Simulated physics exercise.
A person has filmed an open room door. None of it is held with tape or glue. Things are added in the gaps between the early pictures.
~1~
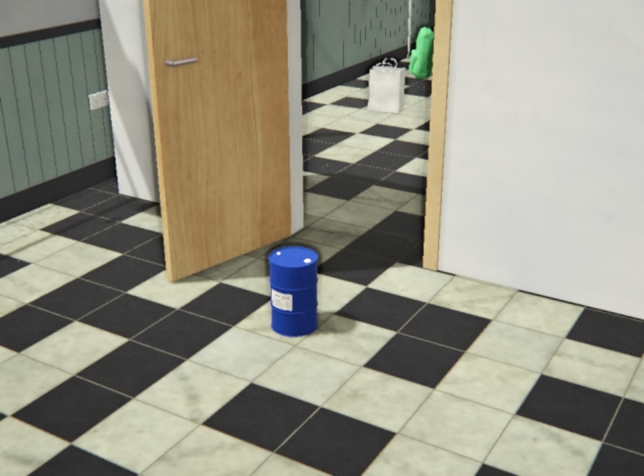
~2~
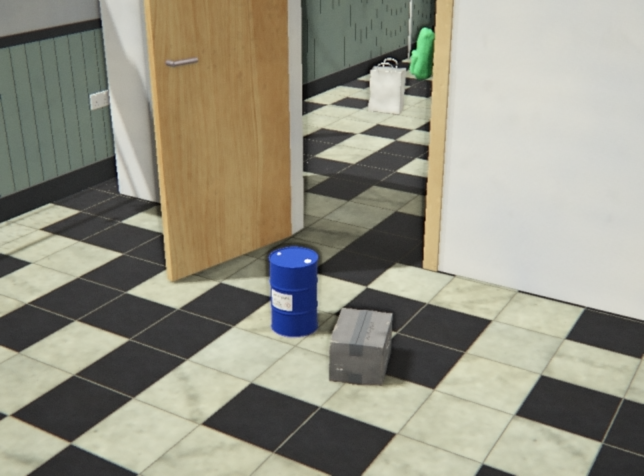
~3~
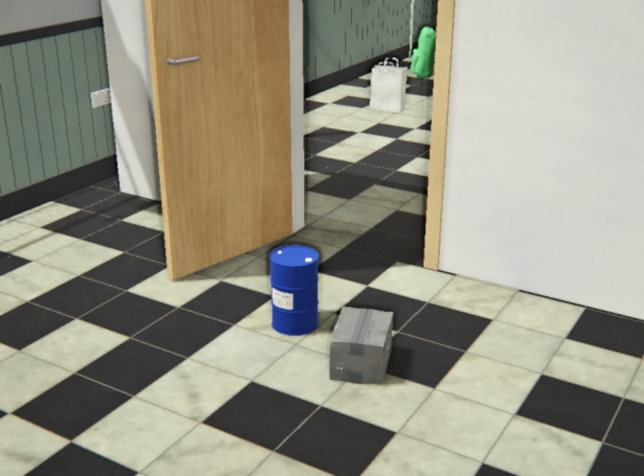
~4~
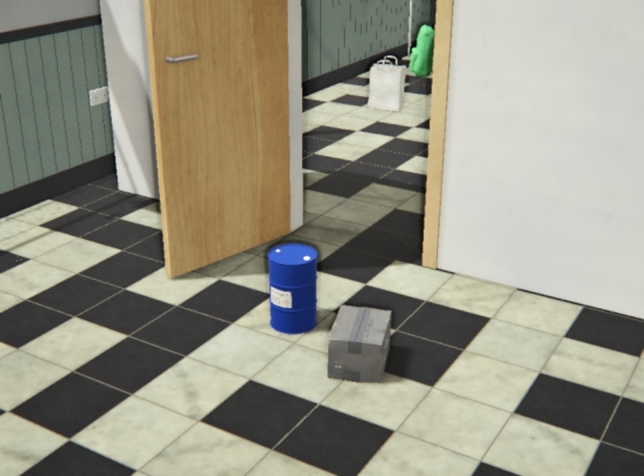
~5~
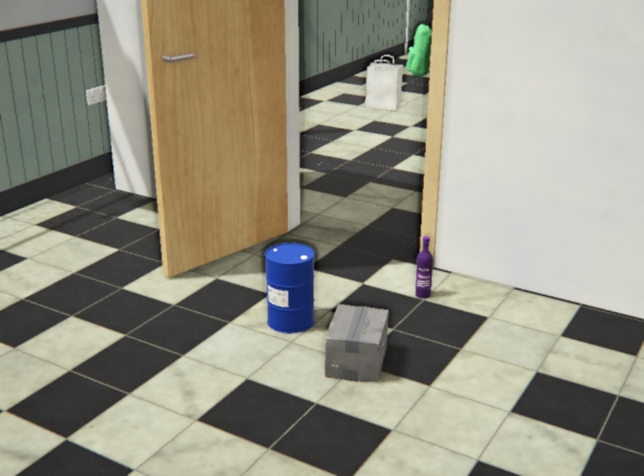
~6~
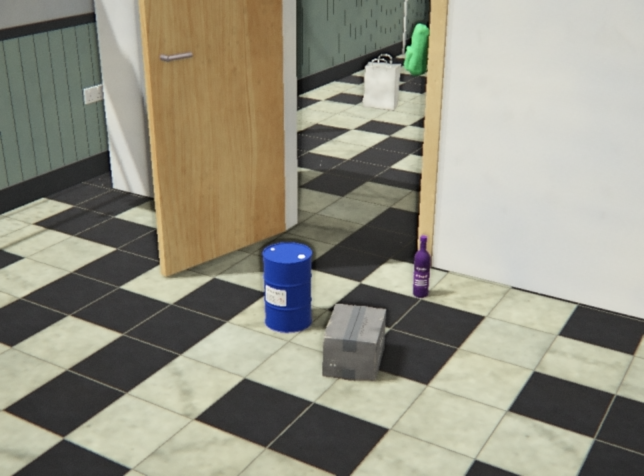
The clip shows a wooden door standing wide open and still beside a blue canister on a checkered floor; a grey parcel appears to the canister's right, then a purple bottle appears near the door frame.
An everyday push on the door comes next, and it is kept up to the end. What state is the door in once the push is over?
When it is over, the door is fully closed.
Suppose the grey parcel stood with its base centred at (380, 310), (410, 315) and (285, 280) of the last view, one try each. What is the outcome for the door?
First it finishes its swing, then it finishes its swing, and last it cannot finish its swing.
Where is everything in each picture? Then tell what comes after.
Door wide open and still, in the first frame.
Door wide open and still; grey parcel (361, 347); blue canister (294, 292), in the second frame.
Door wide open and still; grey parcel (362, 345); blue canister (295, 291), in the third frame.
Door wide open and still; grey parcel (360, 344); blue canister (293, 289), in the fourth frame.
Door wide open and still; grey parcel (357, 343); blue canister (290, 288), in the fifth frame.
Door wide open and still; purple bottle (422, 266); grey parcel (355, 342), in the sixth frame.
Then, 1.00 s on from there, door at 73°.
Then, 1.70 s on from there, door at 34°.
In the end, door at 0°; all 3 unmoved. At the end, from the last picture's camera, purple bottle near (422, 266).
